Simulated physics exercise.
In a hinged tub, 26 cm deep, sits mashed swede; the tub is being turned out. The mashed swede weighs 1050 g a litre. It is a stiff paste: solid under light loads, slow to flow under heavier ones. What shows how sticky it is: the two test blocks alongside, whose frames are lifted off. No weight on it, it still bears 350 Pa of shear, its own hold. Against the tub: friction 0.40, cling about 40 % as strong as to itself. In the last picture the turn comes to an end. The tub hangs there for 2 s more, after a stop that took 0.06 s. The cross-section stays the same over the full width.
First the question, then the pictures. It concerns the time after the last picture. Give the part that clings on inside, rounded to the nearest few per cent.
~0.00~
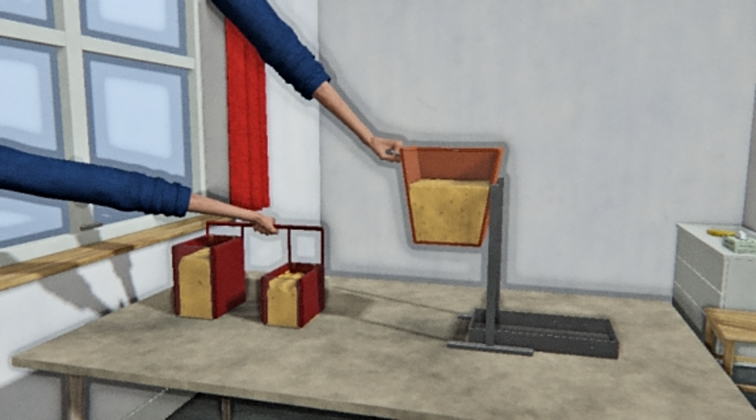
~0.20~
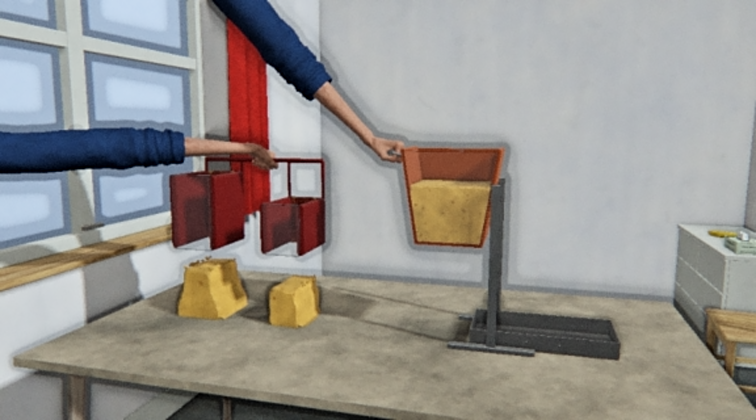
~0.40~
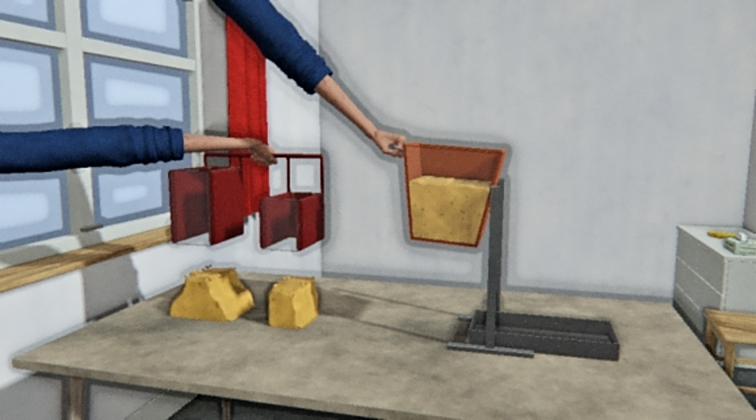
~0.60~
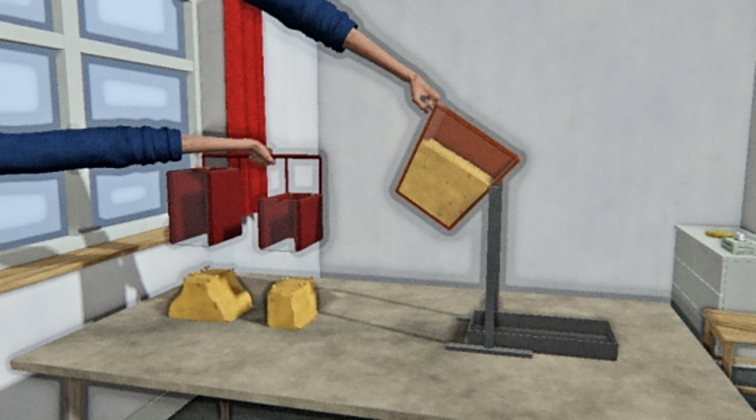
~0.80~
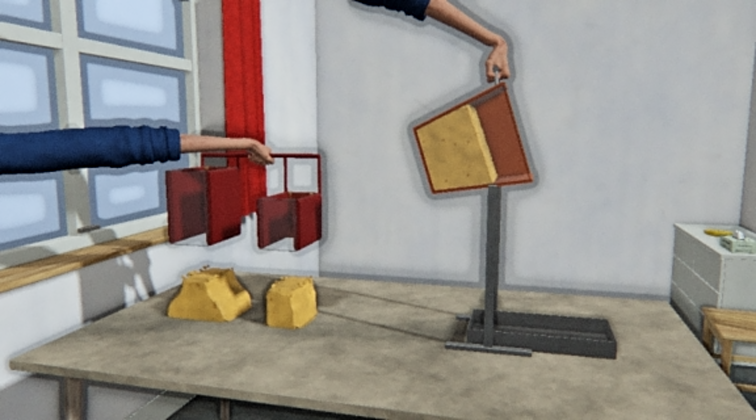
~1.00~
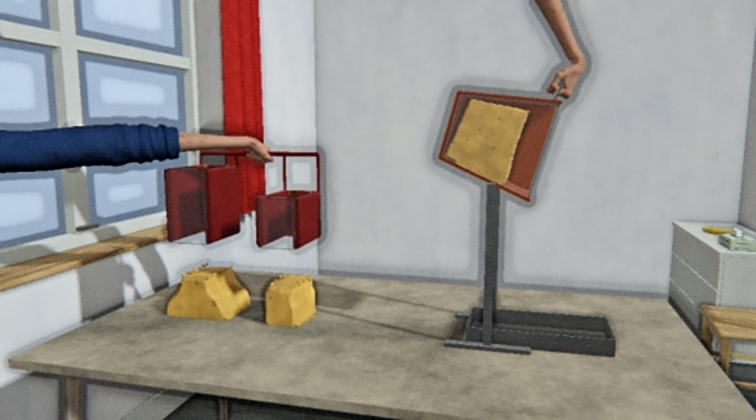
The part that clings on inside is close to 0 %.
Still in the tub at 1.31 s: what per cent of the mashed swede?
Near 22 in a hundred.
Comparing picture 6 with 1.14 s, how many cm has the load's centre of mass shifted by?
Looks like around 10 cm to me.
After 1.14 s, the tub is at 105 degrees and holds 84 %.
After 1.31 s, the tub is at 105 degrees and holds 22 %.
After 1.48 s, the tub is at 105 degrees and holds 0 %.
After 1.65 s, the tub is at 105 degrees and holds 0 %.
After 3.00 s, the tub is at 105 degrees and holds 0 %.
